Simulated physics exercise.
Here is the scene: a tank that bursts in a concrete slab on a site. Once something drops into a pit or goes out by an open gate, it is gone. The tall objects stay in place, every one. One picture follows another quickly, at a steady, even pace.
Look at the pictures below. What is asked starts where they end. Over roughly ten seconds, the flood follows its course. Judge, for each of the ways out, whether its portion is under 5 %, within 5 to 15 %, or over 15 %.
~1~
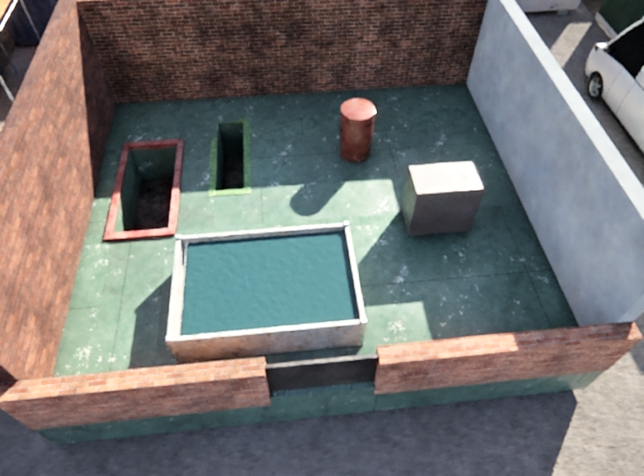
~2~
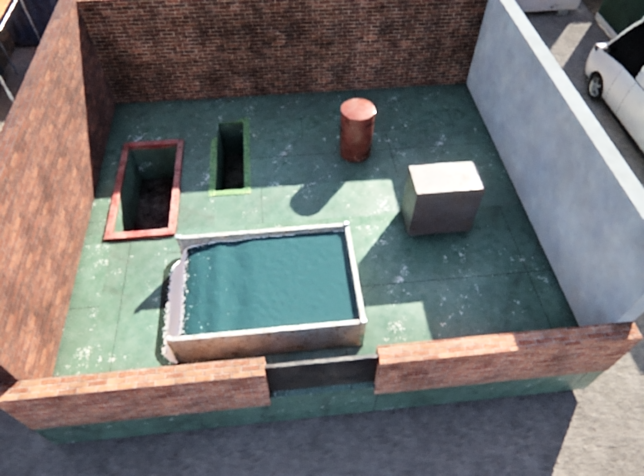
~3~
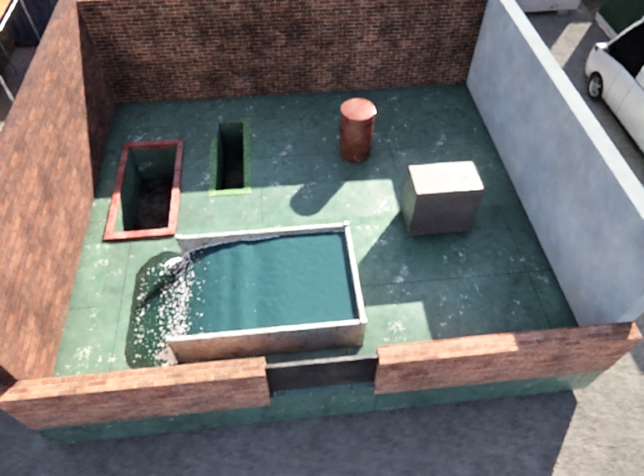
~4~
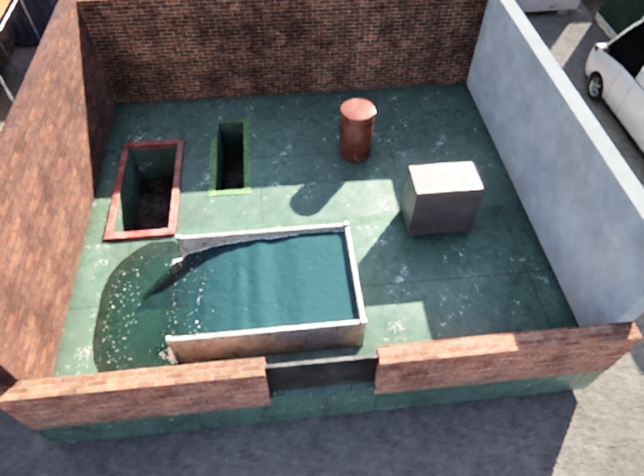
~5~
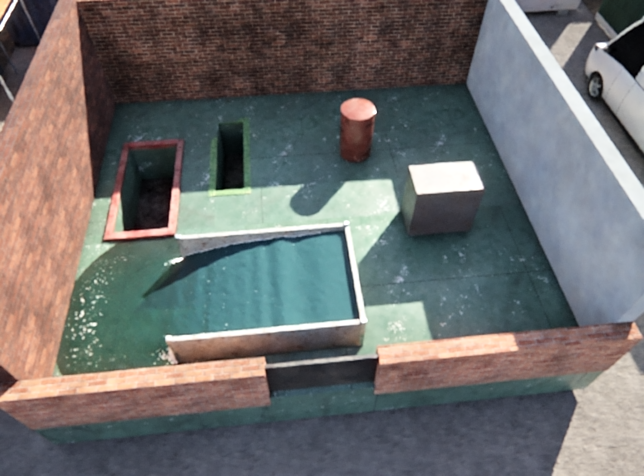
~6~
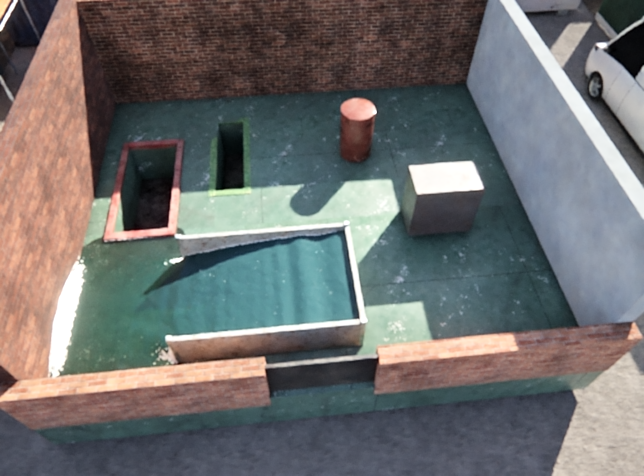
The gate pulls in barely a drop - beneath five per cent; the red pit pulls in a good deal - past fifteen per cent; the green pit pulls in a so-so amount - five to fifteen per cent.
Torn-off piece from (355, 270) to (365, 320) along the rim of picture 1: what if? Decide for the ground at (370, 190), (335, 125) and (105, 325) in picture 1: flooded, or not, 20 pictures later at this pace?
Result, in sequence: Untouched by the flood; untouched by the flood; untouched by the flood.
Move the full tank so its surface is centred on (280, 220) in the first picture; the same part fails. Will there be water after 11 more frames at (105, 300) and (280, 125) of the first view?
The first spot ends up waterlogged, while the second ends up bone-dry.
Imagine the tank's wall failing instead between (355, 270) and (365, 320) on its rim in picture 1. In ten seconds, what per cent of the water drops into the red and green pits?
Approximately, red takes 0 % and green takes 6 %.
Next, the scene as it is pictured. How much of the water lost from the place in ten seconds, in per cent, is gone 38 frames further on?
I make it 80 per cent.
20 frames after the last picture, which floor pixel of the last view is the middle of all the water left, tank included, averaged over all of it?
At about (178, 292).
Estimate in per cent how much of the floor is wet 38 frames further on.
I reckon 60 per cent or so.
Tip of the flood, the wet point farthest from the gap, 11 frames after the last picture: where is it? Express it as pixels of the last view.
The wet edge reaches furthest near (120, 130).
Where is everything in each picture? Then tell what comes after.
The first picture shows still water in the open tank at (266, 280).
In the second picture, the front is at (176, 364), out from the gap at (184, 302).
In the third picture, water pours out at (184, 303) and has run to a hidden place.
In the fourth picture, water pours out at (184, 303) and has run to a hidden place.
In the fifth picture, the front is at (65, 366), out from the gap at (184, 303).
In the sixth picture, the front is at a hidden place, out from the gap at (184, 303).
A moment on, water covers 15 % of the floor; the gate 0 %, the red pit 0 %, the green pit 0 %.
Next, water covers 15 % of the floor; the gate 0 %, the red pit 3 %, the green pit 0 %.
Then, water covers 25 % of the floor; the gate 0 %, the red pit 13 %, the green pit 0 %.
Later, water covers 60 % of the floor; the gate 0 %, the red pit 23 %, the green pit 3 %.
In the end, water covers 75 % of the floor; the gate 0 %, the red pit 24 %, the green pit 7 %.
